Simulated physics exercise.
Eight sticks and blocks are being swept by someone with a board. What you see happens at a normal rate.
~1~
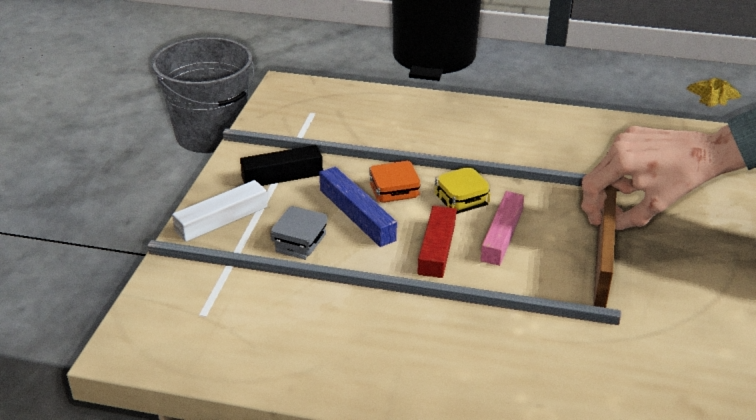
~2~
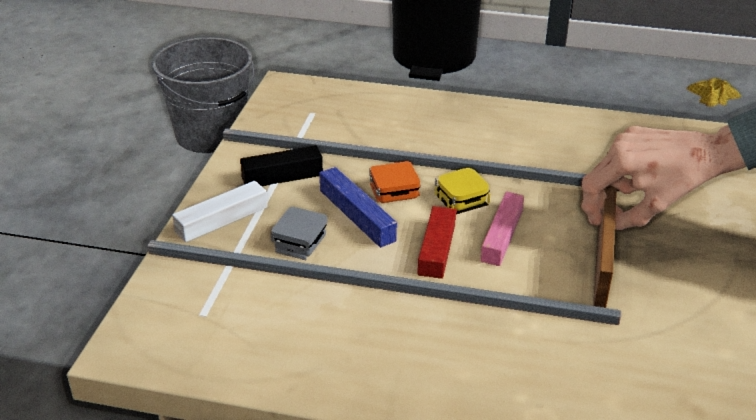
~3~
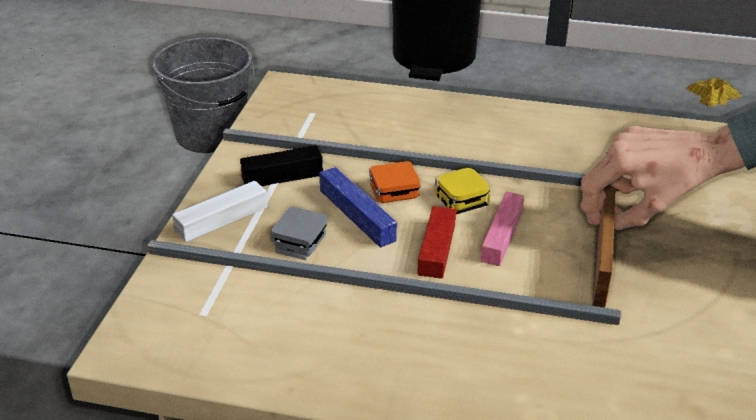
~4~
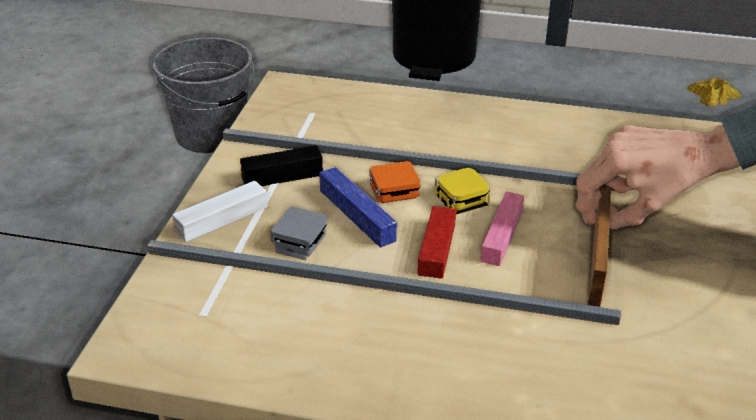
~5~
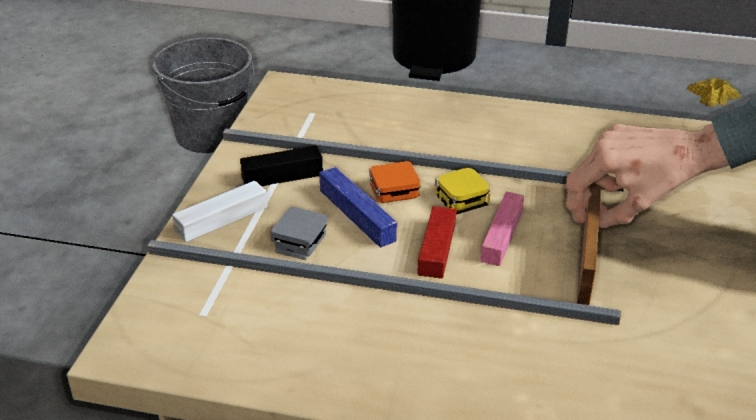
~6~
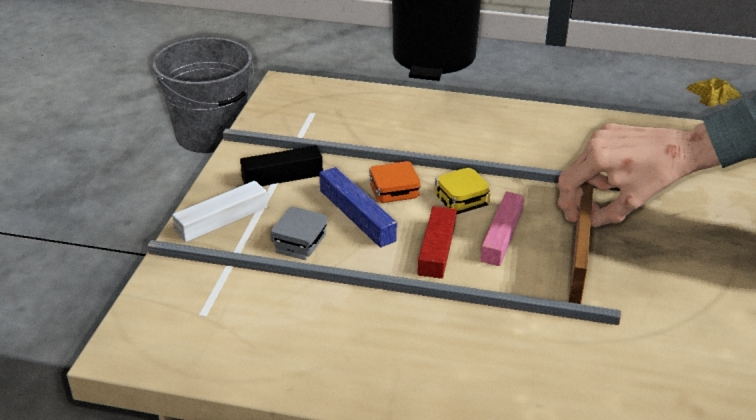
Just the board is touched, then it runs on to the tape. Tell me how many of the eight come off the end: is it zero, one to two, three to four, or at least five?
It is one to two.
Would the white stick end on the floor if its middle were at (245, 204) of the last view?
It simply slips off.
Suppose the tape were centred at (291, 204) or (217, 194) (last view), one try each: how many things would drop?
Down on the floor: 1 and 5.
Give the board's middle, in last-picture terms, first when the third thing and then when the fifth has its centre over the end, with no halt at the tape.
First: Around (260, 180). Next: Around (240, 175).
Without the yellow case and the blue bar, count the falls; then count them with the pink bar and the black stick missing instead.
0 in the first case and 1 in the second.
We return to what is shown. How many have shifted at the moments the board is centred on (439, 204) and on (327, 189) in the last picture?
The count is 5 at the first point and 8 at the second.
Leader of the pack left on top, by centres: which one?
Black stick.
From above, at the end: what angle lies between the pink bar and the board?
The angle is some 0°.
Soon after, none off yet; white stick at rest near (221, 211); black stick at rest near (282, 167); grey case at rest near (300, 234).
At rest, the number that fall off is one or two; fallen, white stick.
